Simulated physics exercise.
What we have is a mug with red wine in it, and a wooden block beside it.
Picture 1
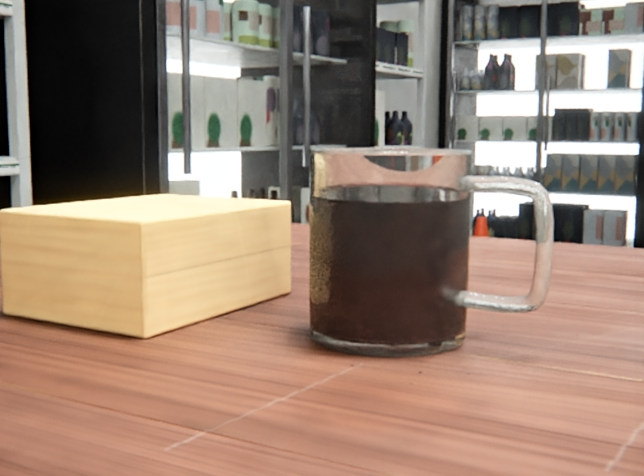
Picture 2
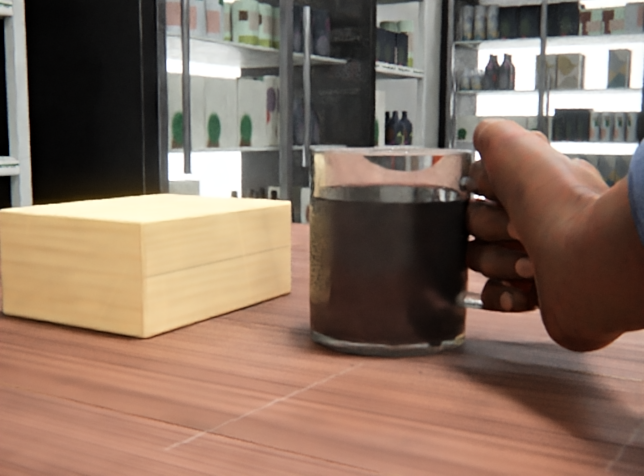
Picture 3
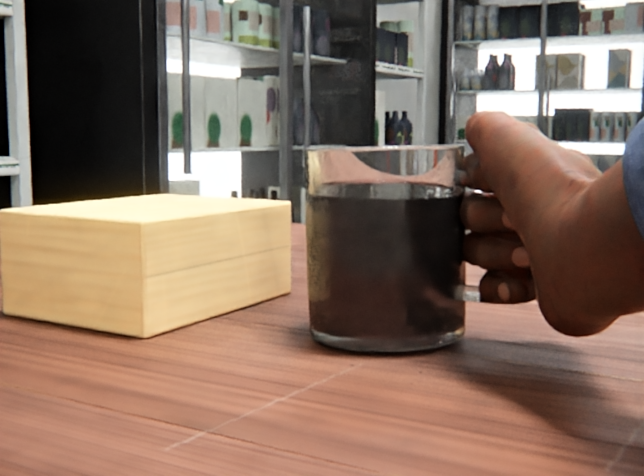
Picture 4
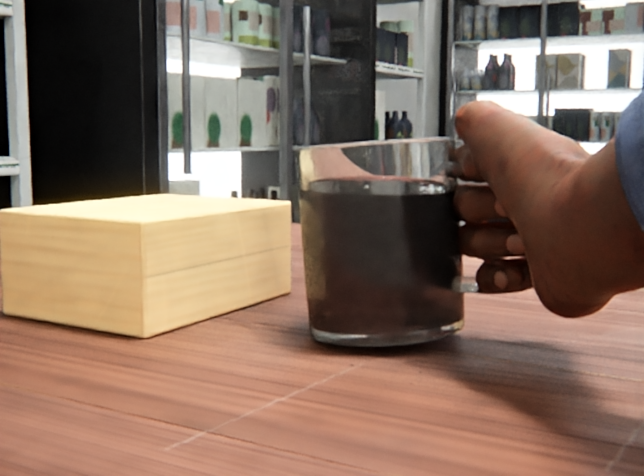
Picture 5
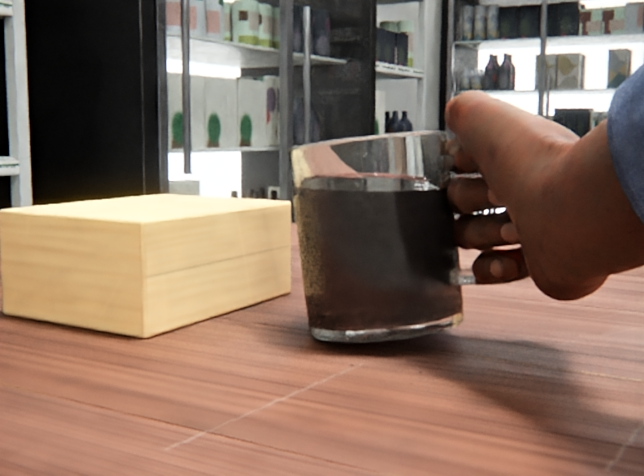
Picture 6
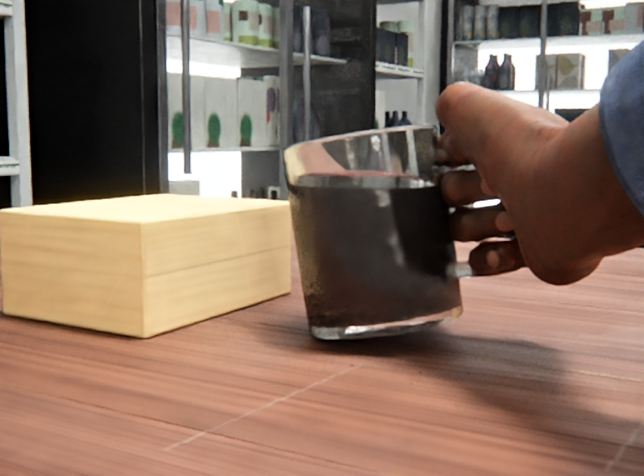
On a wooden table in front of lit shop shelves, a hand gripped the handle of a glass mug of dark liquid and tilted it to the left, towards a pale wooden block.
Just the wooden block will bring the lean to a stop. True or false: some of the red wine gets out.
True.
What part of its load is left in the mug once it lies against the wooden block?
Kept: 85 in a hundred.
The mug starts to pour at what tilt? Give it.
Roughly 35 degrees from upright.
Next, the mug leans by about 25°; its rim is dry.
After that, the mug leans by about 40°; it has slopped over; nearly all of the red wine is inside.
Finally, the mug leans by about 45°, against the wooden block; it has slopped over; nearly all of the red wine is inside.
